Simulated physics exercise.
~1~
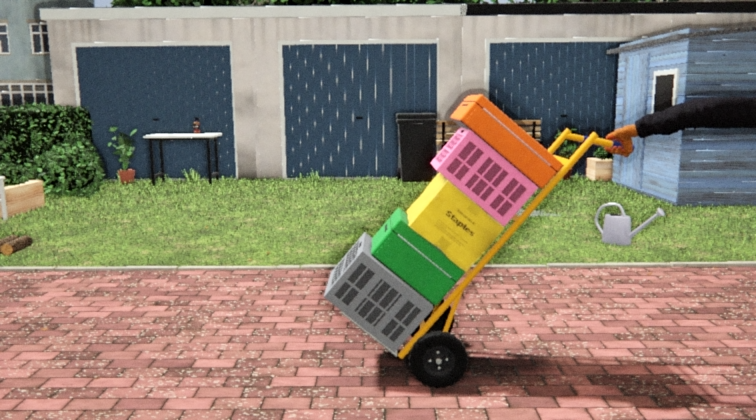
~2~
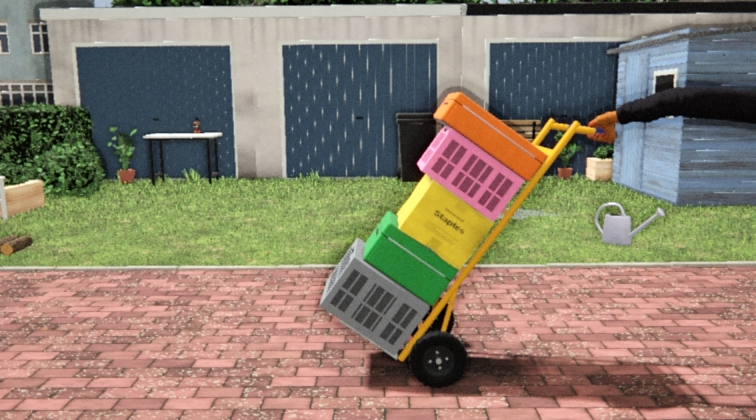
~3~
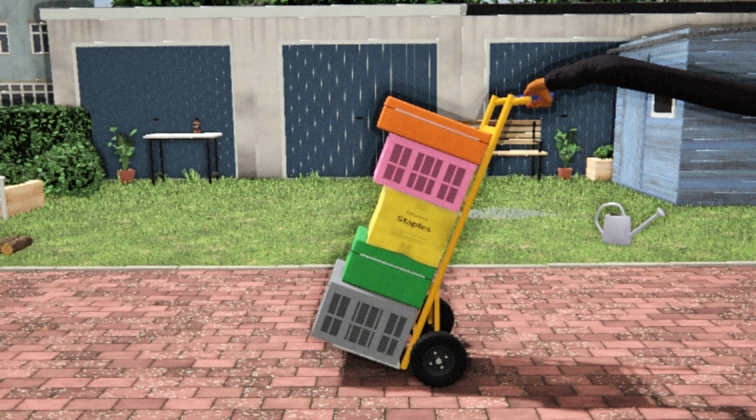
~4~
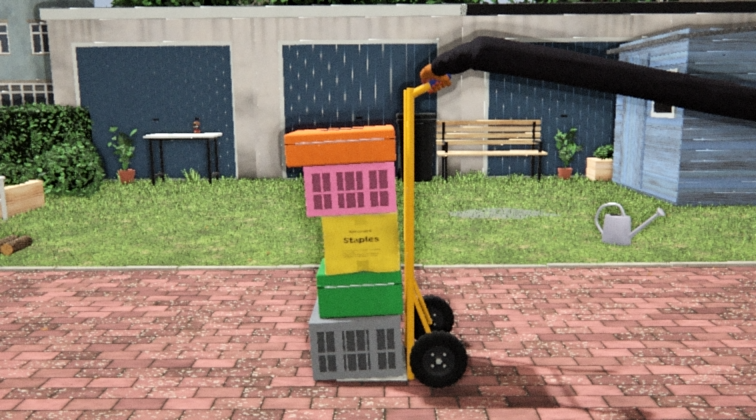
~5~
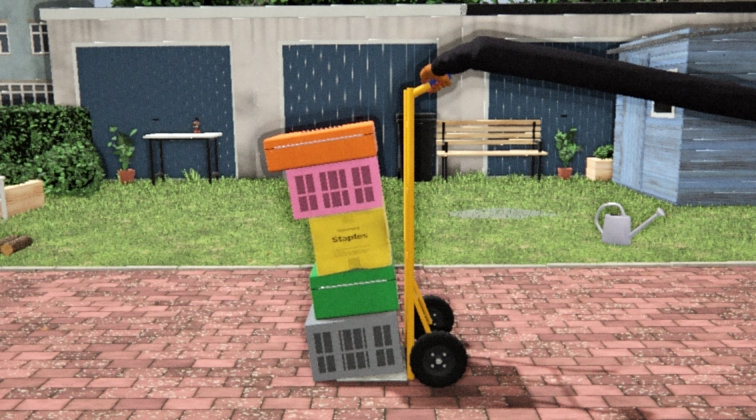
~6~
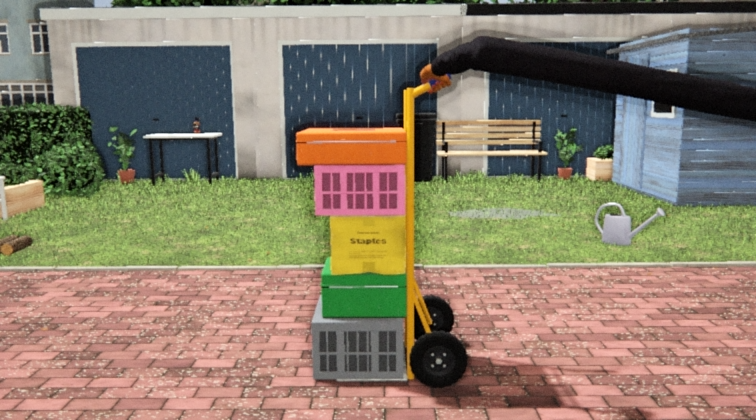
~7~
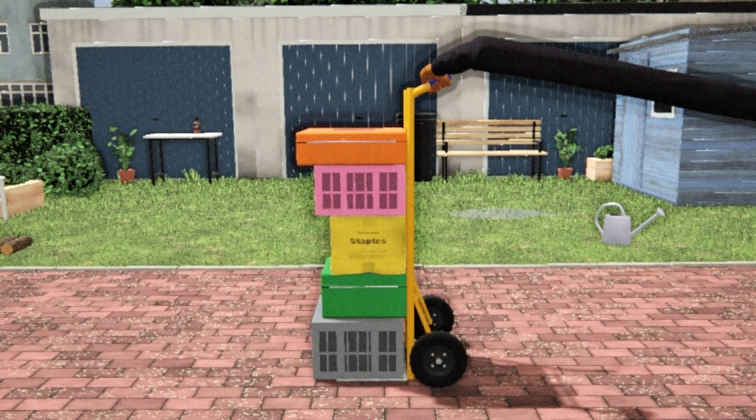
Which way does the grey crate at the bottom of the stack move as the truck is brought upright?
The grey crate moves down as the truck swings upright.
